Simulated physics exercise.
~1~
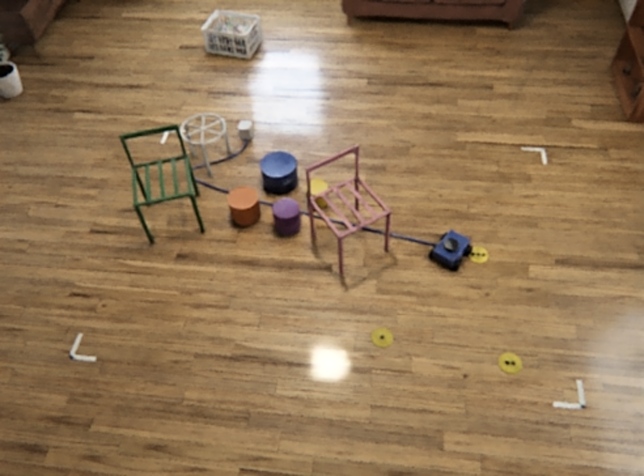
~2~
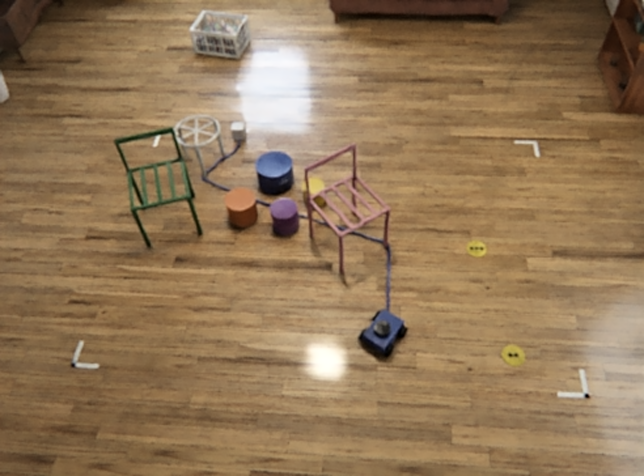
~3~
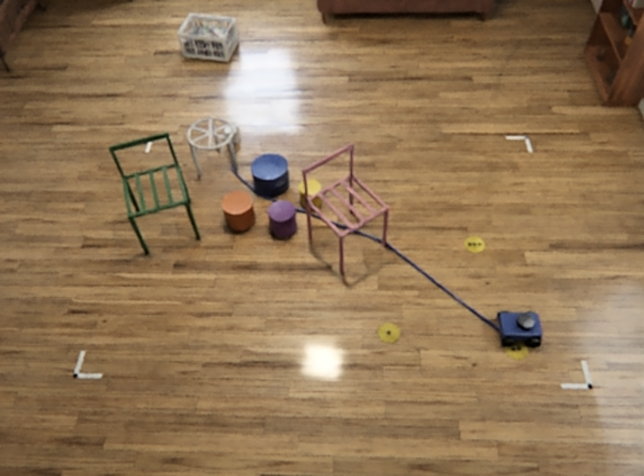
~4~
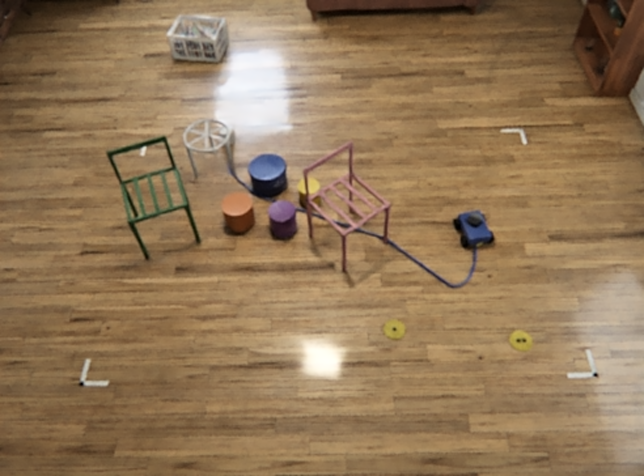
Small blue cart trailing a lead among chairs and tubs, visiting yellow floor marks as the white stool shifts, stopping with slack line.
